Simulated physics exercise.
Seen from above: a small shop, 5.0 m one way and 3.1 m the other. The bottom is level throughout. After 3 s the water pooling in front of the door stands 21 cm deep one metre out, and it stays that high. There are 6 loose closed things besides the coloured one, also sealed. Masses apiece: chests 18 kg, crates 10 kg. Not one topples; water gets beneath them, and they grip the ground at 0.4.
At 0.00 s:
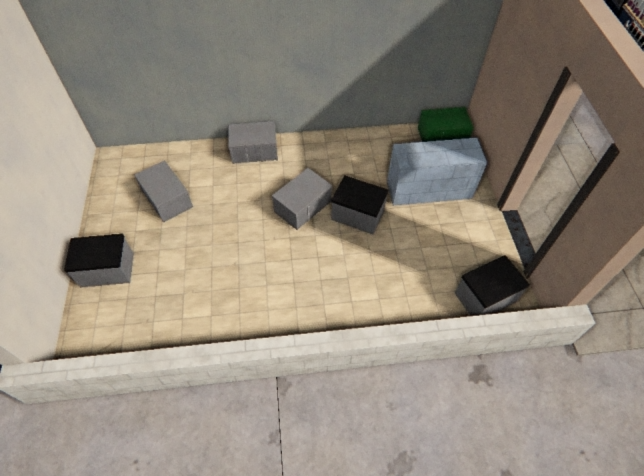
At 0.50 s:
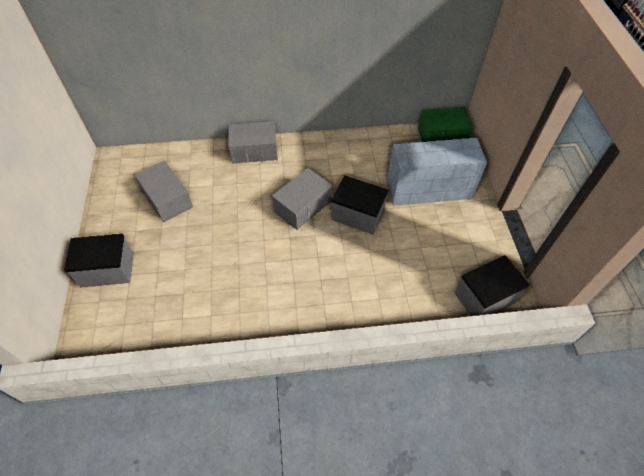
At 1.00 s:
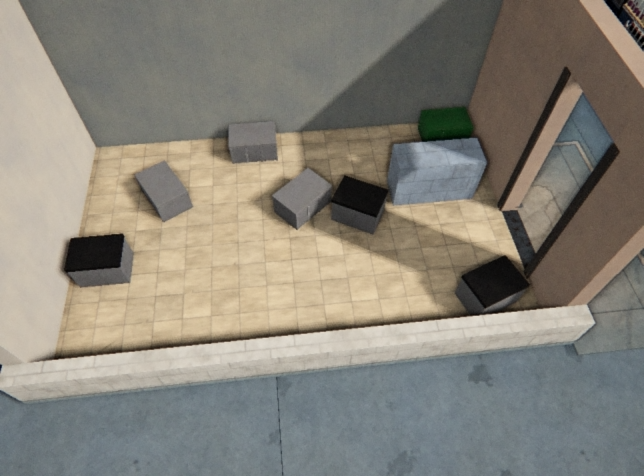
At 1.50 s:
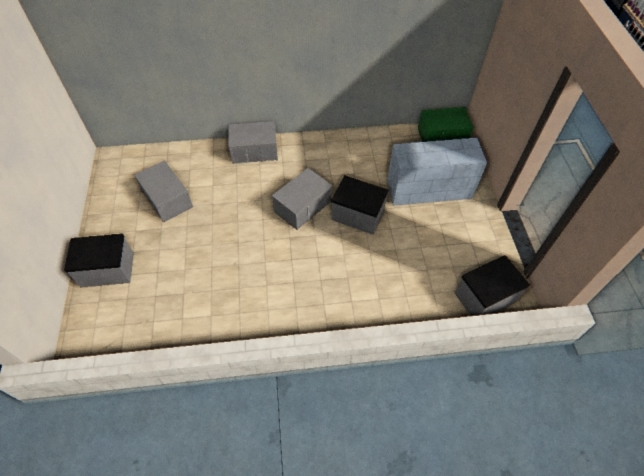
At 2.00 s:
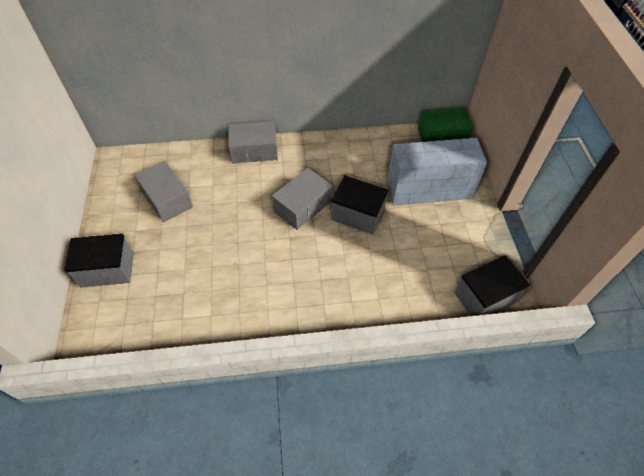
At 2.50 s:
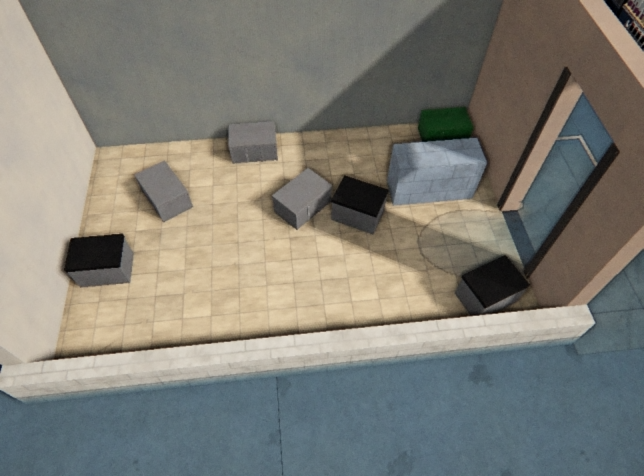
Water covers the ground outside a small room, then spreads slightly in through the doorway.
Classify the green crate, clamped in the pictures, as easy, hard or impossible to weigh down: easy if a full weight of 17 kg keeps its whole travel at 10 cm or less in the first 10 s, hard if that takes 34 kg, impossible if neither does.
Easy.
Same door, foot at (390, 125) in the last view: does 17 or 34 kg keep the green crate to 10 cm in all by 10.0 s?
Under that change no listed mass suffices.
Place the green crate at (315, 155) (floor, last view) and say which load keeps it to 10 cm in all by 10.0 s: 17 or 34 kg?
The answer: Either weight will do.
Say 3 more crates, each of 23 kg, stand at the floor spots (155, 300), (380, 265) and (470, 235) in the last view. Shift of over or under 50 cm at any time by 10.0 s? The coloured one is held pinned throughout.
Taking them in turn, the first is inside the line, the second beyond the line and the third beyond the line.
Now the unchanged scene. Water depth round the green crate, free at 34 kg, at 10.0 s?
5 cm, roughly.
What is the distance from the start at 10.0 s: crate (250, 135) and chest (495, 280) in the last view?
They sit 0 cm and 10 cm away, in the order given.
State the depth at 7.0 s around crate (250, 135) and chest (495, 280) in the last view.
Roughly 2 and 6 cm.
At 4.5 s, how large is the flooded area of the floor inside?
The covered patch comes to about 6.5 m2.
After 3.5 s the green crate would be 0 cm from its start with 17 kg and 0 cm from its start with 34 kg; 0 cm of water round it then.
After 4.5 s the green crate would be 0 cm from its start with 17 kg and 0 cm from its start with 34 kg; 0 cm of water round it then.
After 7.0 s the green crate would be 0 cm from its start with 17 kg and 0 cm from its start with 34 kg; 2 cm of water round it then.
After 10.0 s the green crate would be 0 cm from its start with 17 kg and 0 cm from its start with 34 kg; 5 cm of water round it then.
